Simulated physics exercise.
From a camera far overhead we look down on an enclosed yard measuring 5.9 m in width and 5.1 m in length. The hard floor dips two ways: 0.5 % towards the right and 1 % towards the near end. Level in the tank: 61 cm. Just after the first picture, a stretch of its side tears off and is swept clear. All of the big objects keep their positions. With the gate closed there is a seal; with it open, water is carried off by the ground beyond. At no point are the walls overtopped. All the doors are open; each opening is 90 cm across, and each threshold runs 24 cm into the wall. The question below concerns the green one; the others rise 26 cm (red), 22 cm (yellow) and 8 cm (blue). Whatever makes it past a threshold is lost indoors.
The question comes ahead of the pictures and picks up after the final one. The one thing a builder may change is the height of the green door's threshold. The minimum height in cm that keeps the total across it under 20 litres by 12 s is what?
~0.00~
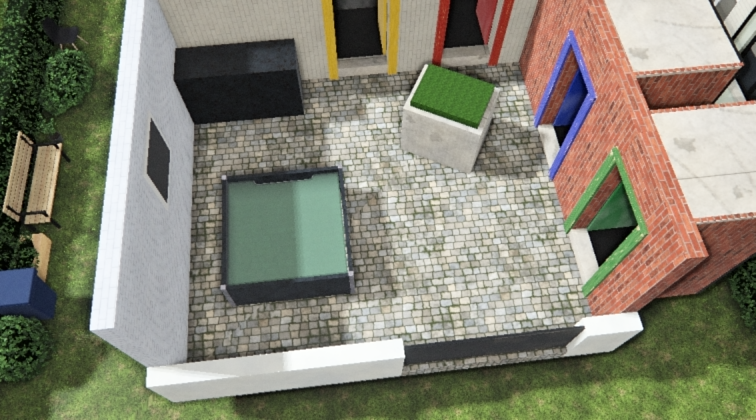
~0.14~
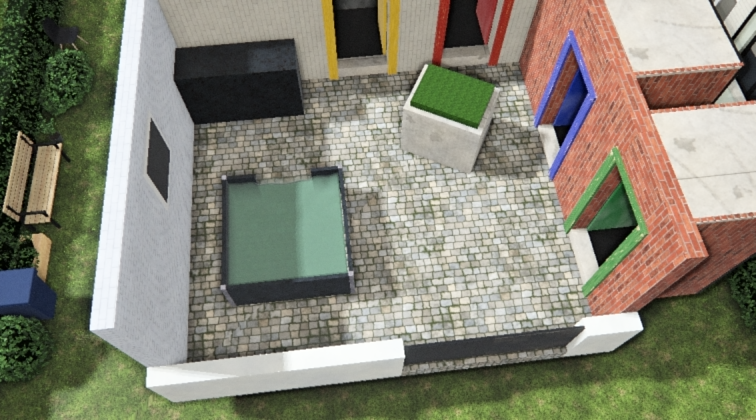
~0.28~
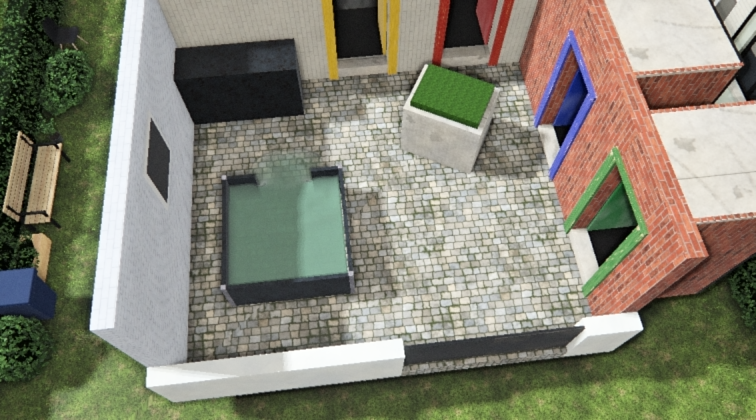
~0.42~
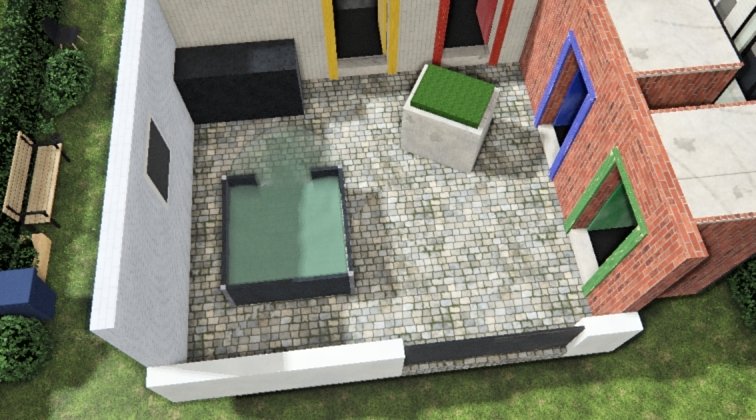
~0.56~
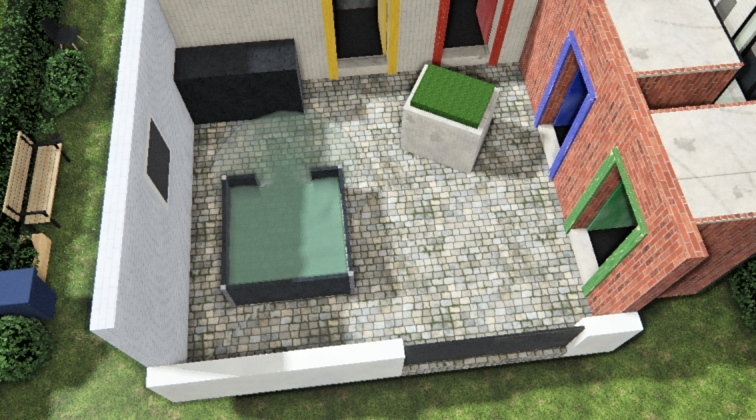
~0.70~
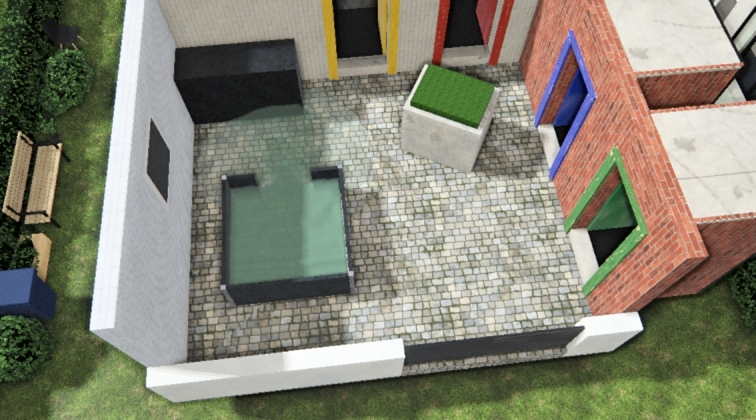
It is close to 8 cm.
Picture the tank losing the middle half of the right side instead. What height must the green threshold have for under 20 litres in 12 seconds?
Then 16 cm.
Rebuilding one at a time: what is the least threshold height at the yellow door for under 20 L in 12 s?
For the yellow door, about 13.5 cm.
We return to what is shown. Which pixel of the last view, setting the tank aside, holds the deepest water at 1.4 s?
At about (195, 133).
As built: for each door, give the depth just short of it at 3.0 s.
Centimetres: Red = 8, yellow = 13, green = 0, blue = 2.
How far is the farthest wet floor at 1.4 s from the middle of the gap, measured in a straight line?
Close to 3.0 metres, I'd say.
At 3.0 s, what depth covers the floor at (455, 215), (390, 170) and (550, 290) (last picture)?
In order: Around 0, 0 and 0 cm.
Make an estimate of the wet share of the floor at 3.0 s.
Some 45 per cent of it.
After 1.4 s water covers 20 % of the floor, deepest (40 cm) near (195, 133); it has not reached the green door.
After 3.0 s water covers 45 % of the floor, deepest (22 cm) near (515, 72); it has not reached the green door.
After 12.0 s water covers 95 % of the floor, deepest (11 cm) near (588, 332); 10 cm at the green door, 0 litres in over its 16 cm threshold.
At the green door as built, the water arrived by 4.2 s and peaked near 13 cm at 8.8 s.
Run again over the same 12 s with other heights there, 33 litres in over 7 cm, 13 litres over 9 cm. The limit of 20 litres is kept from about 8 cm up.
